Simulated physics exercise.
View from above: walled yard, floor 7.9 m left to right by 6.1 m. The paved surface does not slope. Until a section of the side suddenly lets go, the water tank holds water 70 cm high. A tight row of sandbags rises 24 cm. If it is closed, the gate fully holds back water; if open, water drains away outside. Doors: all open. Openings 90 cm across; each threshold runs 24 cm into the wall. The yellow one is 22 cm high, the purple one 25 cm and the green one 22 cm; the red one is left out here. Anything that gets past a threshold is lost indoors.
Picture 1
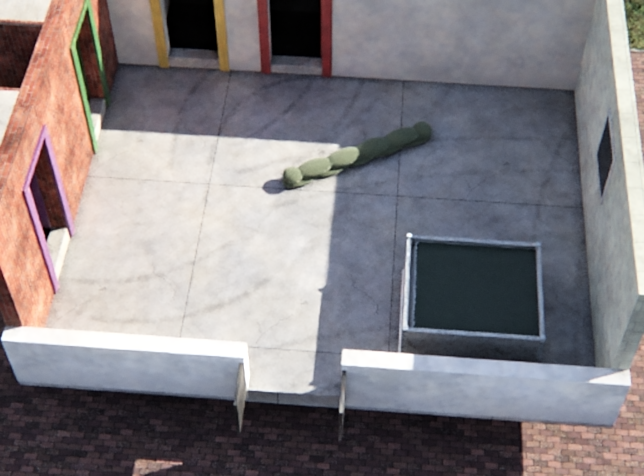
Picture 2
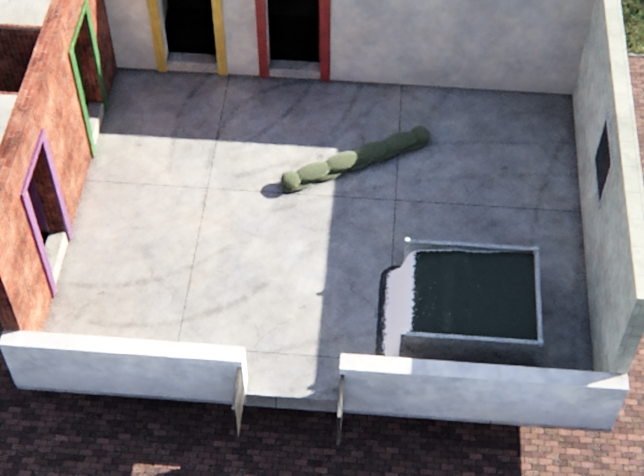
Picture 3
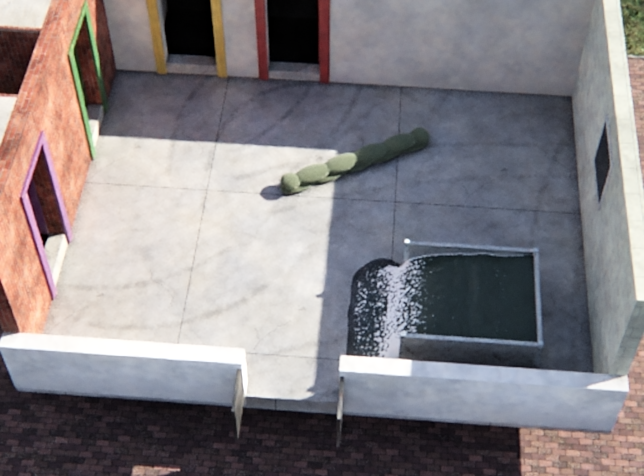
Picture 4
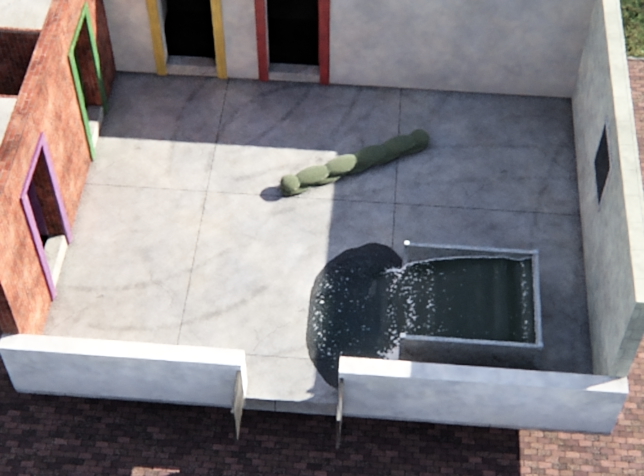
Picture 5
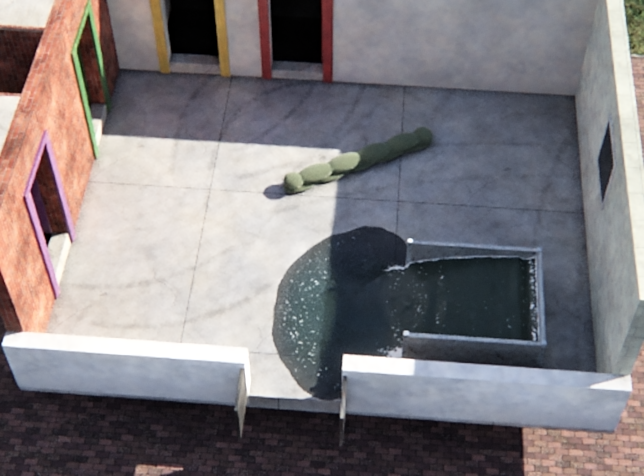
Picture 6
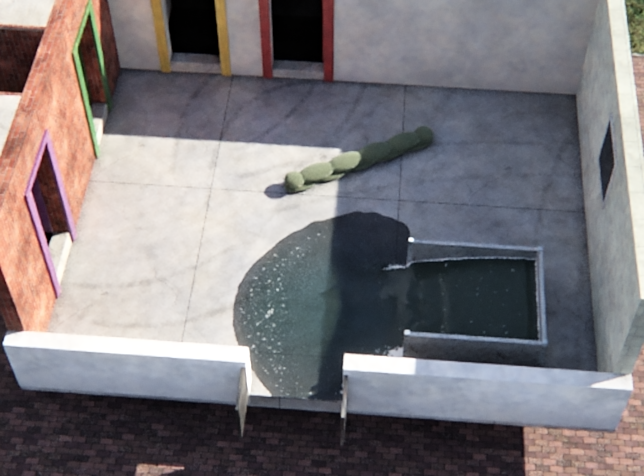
The clip opens on a walled yard seen from above, with a lumpy green object on the paved floor and still, dark water in a rectangular tank at right. The tank's left side opens and water pours out, foaming, then spreads leftward in a widening rounded sheet across the floor near the front wall.
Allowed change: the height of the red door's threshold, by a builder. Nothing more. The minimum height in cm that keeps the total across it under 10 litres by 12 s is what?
It is close to 5.5 cm.
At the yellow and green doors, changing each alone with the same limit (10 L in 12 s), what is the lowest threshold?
Roughly 11.5 cm at yellow and 9.0 cm at green.
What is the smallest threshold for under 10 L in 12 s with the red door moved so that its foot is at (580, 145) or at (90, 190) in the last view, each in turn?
Minimums: Roughly 5.5 cm and 13.5 cm.
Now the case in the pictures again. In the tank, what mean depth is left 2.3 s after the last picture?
I'd put it at some 13 centimetres on average.
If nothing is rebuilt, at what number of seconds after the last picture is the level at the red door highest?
About 6.0 seconds.
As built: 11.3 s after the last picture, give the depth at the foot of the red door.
Some 4.5 cm.
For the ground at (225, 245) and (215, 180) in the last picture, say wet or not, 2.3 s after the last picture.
Taking them in turn, they come out submerged and submerged.
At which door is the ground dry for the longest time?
Last in order comes the red door.
Then, 0.7 s after the last picture water covers 35 % of the floor, deepest (26 cm) near (397, 336); it has not reached the red door.
Then, 2.3 s after the last picture water covers 50 % of the floor, deepest (30 cm) near (39, 364); it has not reached the red door.
Then, 11.3 s after the last picture water covers 90 % of the floor, deepest (9 cm) near (558, 107); 5 cm at the red door, 0 litres in over its 18 cm threshold.
At the red door as built, the water peaked near 9 cm, 6.1 s after the last picture.
Run again over the same 12 s with other heights there, 14 litres in over 5 cm, 4 litres over 7 cm. The limit of 10 litres is kept from about 5.5 cm up.
